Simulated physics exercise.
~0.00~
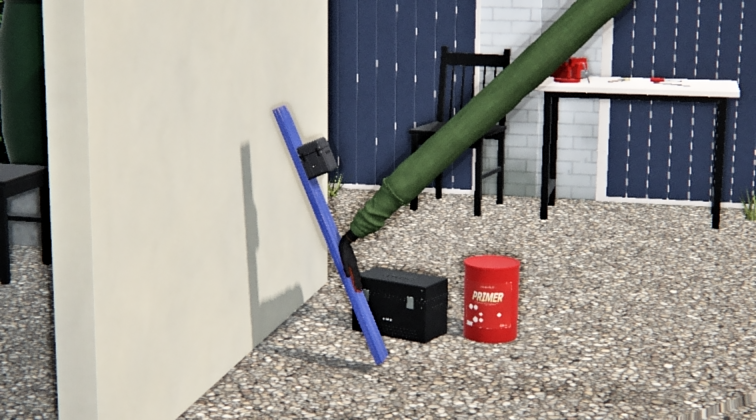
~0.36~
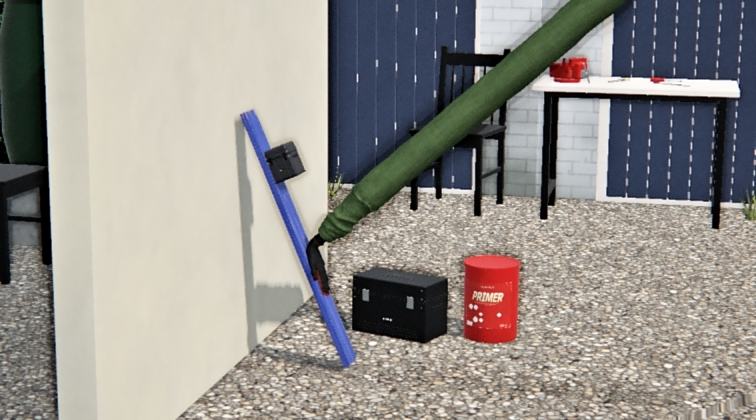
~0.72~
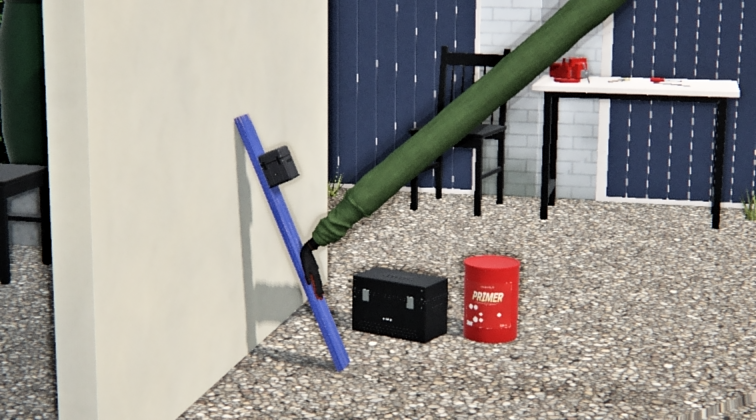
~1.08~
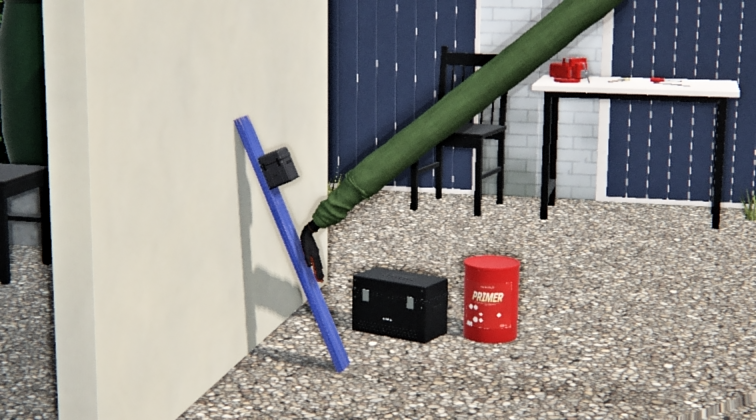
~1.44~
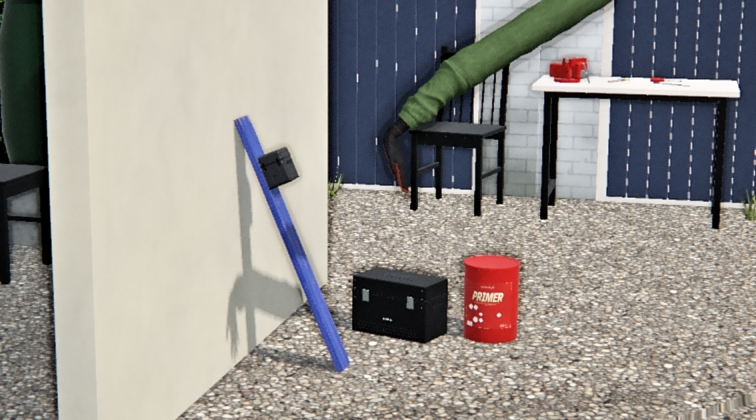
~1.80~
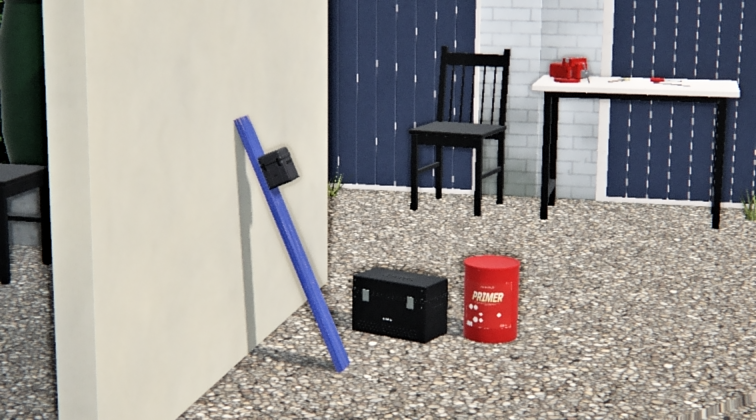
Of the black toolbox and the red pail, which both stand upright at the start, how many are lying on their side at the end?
None of them are lying on their side at the end, as both the black toolbox and the red pail are still upright.
